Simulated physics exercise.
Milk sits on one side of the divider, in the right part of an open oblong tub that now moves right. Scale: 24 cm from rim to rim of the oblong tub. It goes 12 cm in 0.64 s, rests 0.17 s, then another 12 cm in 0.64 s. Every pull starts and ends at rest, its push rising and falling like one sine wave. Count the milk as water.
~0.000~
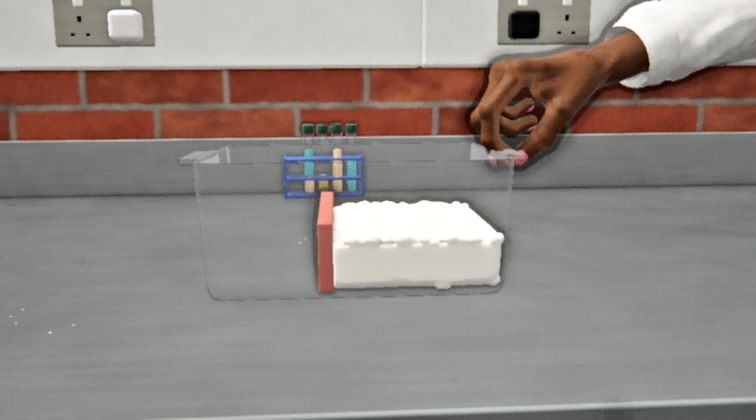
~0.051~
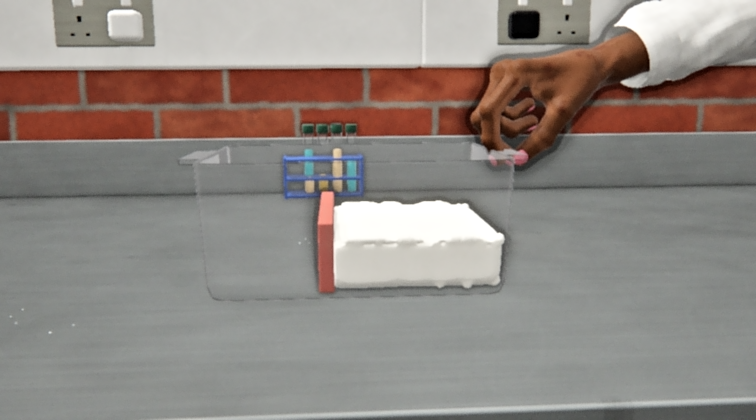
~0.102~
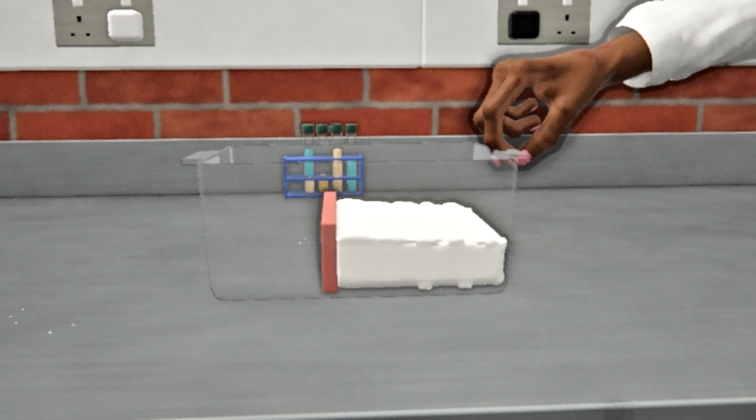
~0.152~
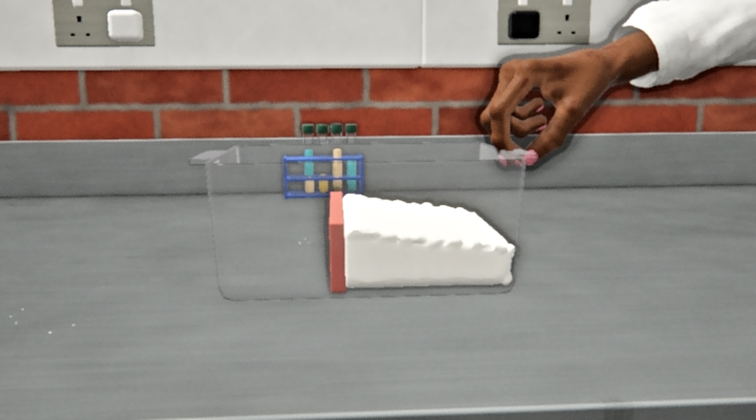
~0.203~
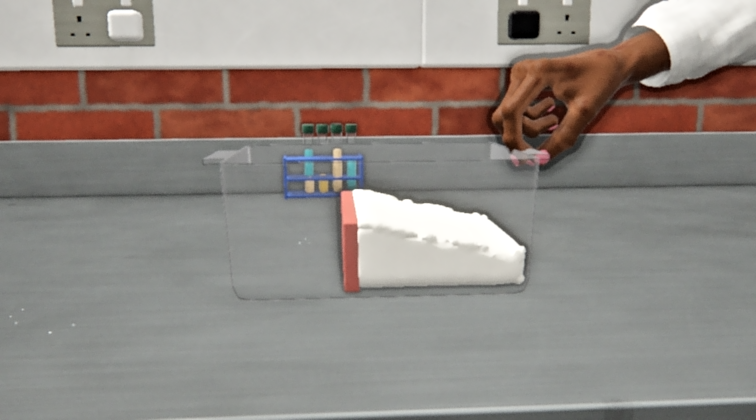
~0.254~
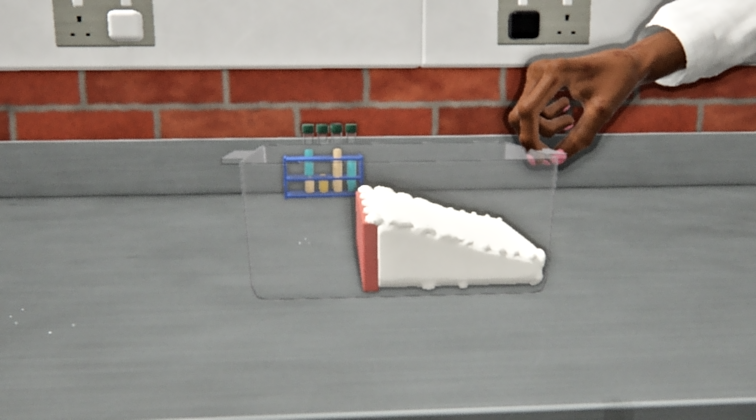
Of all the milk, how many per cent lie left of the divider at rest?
About 9 per cent.
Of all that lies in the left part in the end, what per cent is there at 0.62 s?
Near 10 in a hundred.
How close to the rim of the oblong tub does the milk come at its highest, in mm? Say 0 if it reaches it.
About 10 mm.
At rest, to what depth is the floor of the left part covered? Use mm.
Some 6 mm deep.
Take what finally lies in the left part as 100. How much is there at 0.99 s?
Near 80 in a hundred.
After 0.62 s it has gone 11 cm; 1 per cent is on the left side and 0 is out of the oblong tub.
After 0.99 s it has gone 13 cm; 7 per cent is on the left side and 0 is out of the oblong tub.
After 1.36 s it has gone 23 cm; 7 per cent is on the left side and 0 is out of the oblong tub.
After 1.73 s it has gone 23 cm; 8 per cent is on the left side and 0 is out of the oblong tub.
In the end 9 per cent is on the left side and 0 is out of the oblong tub.
